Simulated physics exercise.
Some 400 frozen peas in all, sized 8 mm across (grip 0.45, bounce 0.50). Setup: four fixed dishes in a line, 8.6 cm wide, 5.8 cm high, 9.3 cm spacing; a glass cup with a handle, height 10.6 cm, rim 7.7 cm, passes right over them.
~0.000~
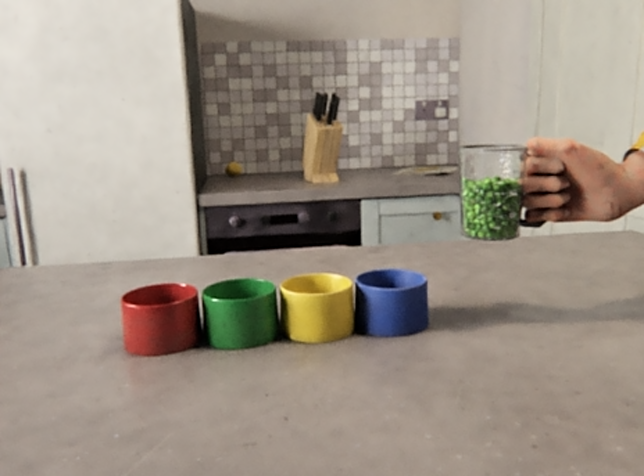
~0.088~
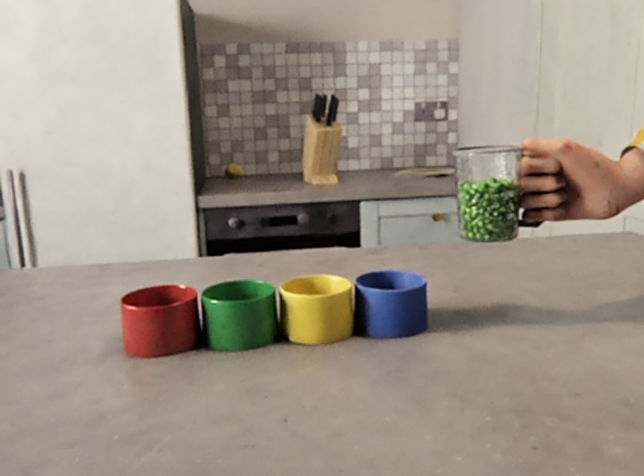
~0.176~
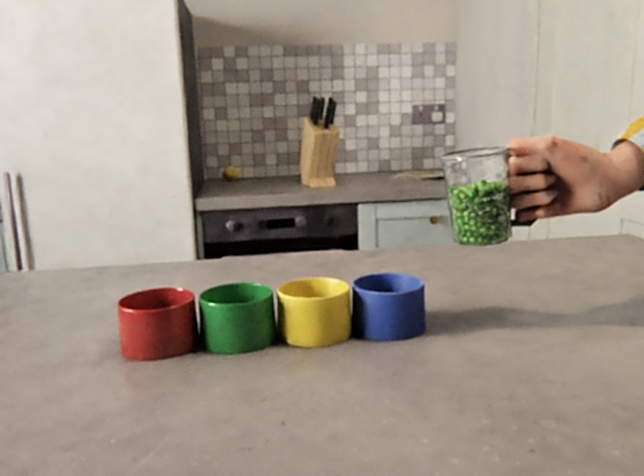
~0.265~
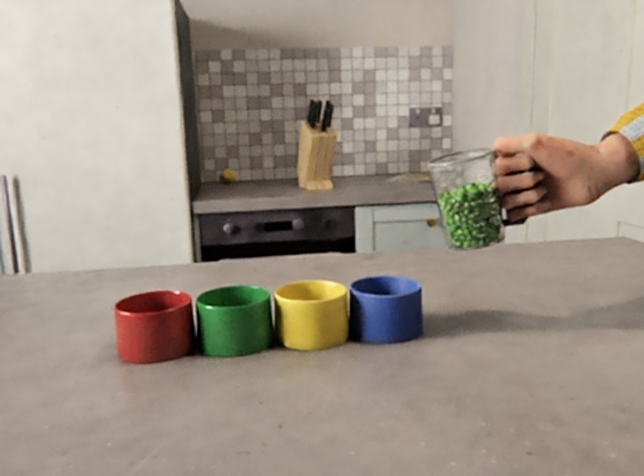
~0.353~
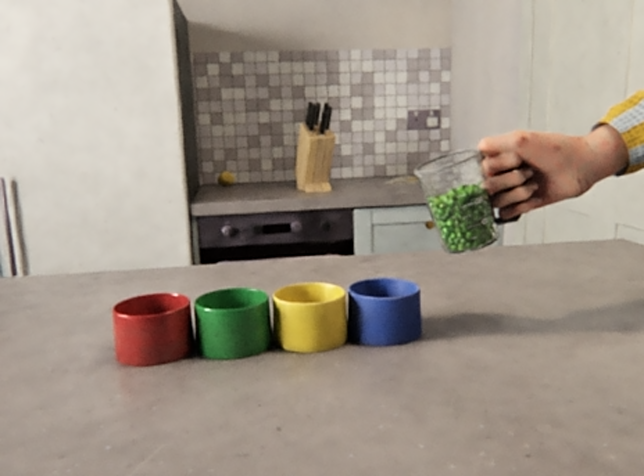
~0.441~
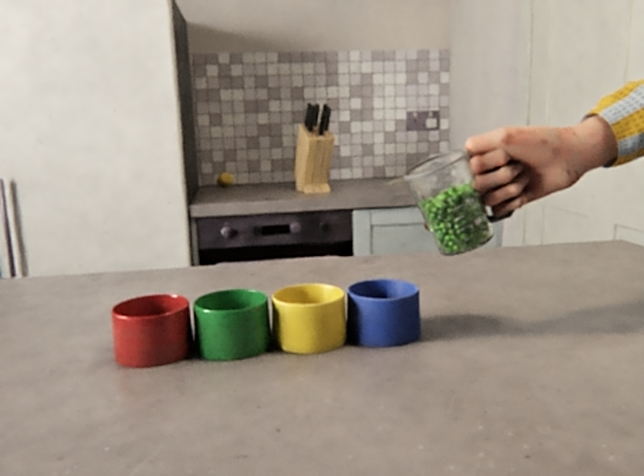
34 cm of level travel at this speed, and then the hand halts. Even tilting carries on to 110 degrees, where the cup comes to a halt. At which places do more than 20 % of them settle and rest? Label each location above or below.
Labels - red: Below, blue: Below, green: Above, yellow: Below, counter: Below.
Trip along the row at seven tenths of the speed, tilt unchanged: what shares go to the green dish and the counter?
Green: 10; counter: 10.
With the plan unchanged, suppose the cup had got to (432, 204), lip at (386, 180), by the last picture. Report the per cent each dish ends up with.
Red 80, blue 0, green 10, yellow 0.
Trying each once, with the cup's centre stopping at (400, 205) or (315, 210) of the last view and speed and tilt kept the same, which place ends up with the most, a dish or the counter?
The biggest share goes to yellow first, then to green.
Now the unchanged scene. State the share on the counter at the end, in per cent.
Estimate: Around 10 %.
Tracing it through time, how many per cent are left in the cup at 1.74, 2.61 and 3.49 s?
Close to 95, 0 and 0 per cent respectively.
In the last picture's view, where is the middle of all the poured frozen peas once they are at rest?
My guess is close to (231, 327).
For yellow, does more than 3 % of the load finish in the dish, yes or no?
As for yellow: That's right.
Then, at 1.74 s, tilt 100 degrees; cup holds 95 %.
After 2.61 s, tilt 110 degrees; cup holds 0 %, green 80 %, yellow 10 %.
Then, at 3.49 s, tilt 110 degrees; cup holds 0 %, green 80 %, yellow 10 %.
In the end, at 3.8 s, red 0 %, blue 0 %, green 80 %, yellow 10 %, counter 10 %.
